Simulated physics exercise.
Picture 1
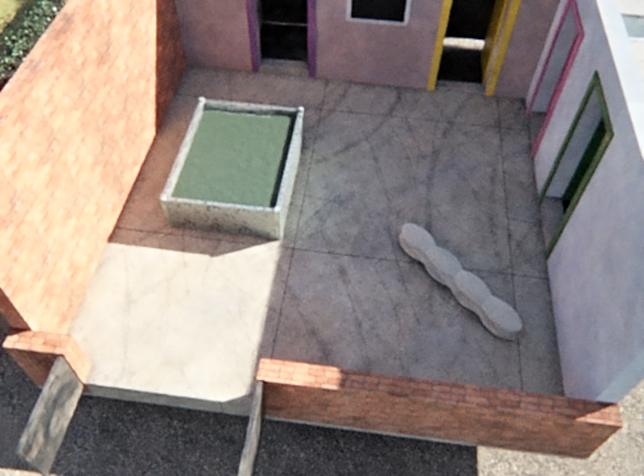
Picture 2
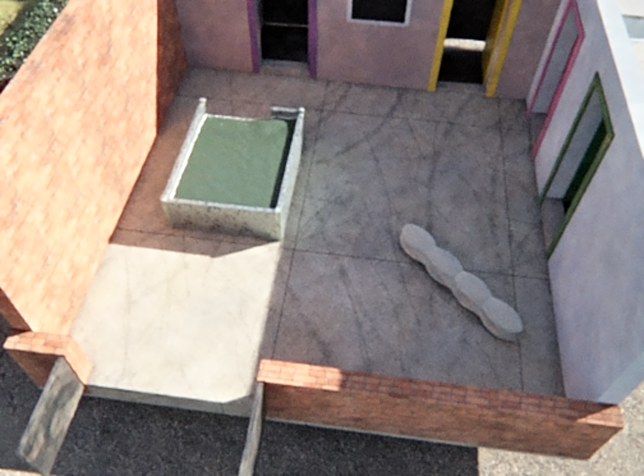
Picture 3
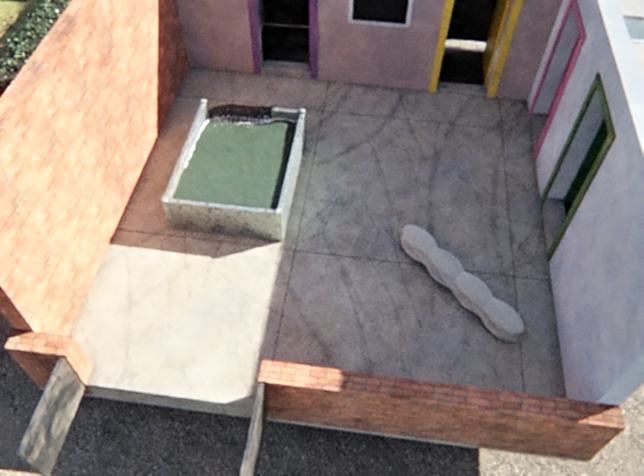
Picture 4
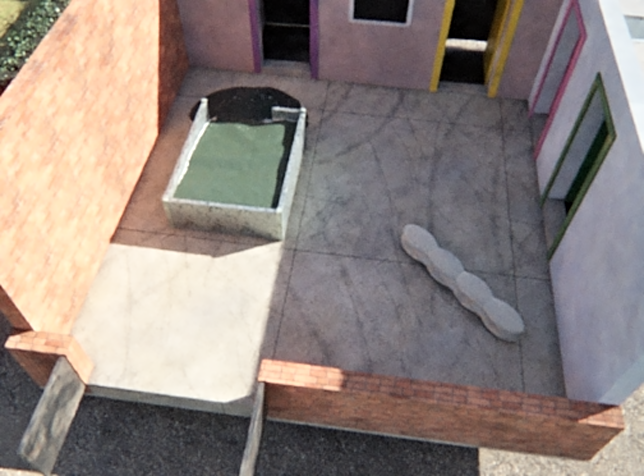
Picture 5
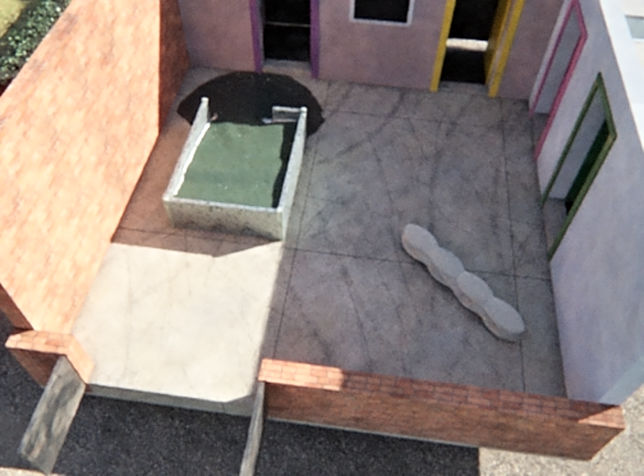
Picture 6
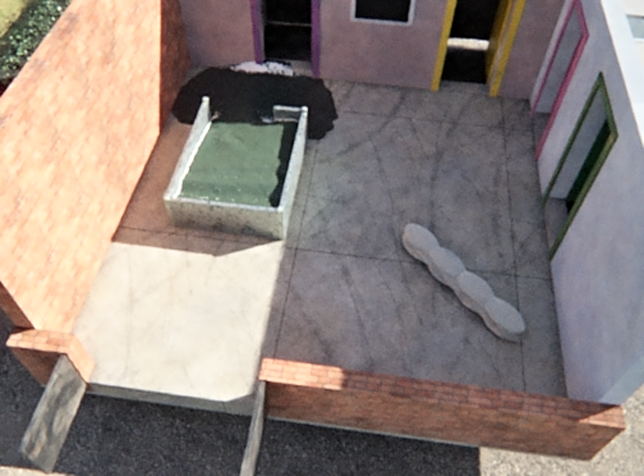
Dark water broke out through the far side of a green-filled tank in a walled courtyard, then spread in a widening pool across the paving behind it, while the pale, lumpy bench stayed still.
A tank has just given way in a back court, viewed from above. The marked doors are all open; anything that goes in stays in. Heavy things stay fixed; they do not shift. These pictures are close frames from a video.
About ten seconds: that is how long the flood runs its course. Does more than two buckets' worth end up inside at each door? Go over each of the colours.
Result: The pink door doesn't overshoot the mark there; the purple door overshoots the mark there; the green door doesn't overshoot the mark there; the yellow door doesn't overshoot the mark there.
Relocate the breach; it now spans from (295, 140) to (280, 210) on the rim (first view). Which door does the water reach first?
Answer - the green one.
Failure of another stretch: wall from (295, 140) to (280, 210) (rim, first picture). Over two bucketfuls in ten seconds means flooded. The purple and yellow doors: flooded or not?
I'd say the purple one stays shy of the line and the yellow one crosses the line.
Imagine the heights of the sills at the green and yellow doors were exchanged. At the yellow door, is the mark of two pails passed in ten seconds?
Then: Yellow keeps below it.
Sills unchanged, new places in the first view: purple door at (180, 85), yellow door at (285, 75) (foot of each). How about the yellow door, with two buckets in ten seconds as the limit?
Checking it, I find the yellow door overflows.
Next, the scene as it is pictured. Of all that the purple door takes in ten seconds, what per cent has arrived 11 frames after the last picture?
Near 55 per cent, give or take.
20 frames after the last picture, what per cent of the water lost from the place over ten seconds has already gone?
My figure is about 45 in a hundred.
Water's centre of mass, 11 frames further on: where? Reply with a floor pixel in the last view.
Estimate: (248, 136).
A moment on, water covers 15 % of the floor; the pink door not reached, the purple door over two buckets in, the green door not reached, the yellow door not reached.
Next, water covers 15 % of the floor; the pink door not reached, the purple door over two buckets in, the green door not reached, the yellow door wet at the sill, nothing in.
Then, water covers 35 % of the floor; the pink door wet at the sill, nothing in, the purple door far over two buckets in, the green door not reached, the yellow door wet at the sill, nothing in.
Later, water covers 55 % of the floor; the pink door wet at the sill, nothing in, the purple door far over two buckets in, the green door wet at the sill, nothing in, the yellow door wet at the sill, nothing in.
In the end, water covers 70 % of the floor; the pink door wet at the sill, nothing in, the purple door far over two buckets in, the green door wet at the sill, nothing in, the yellow door under two buckets in.
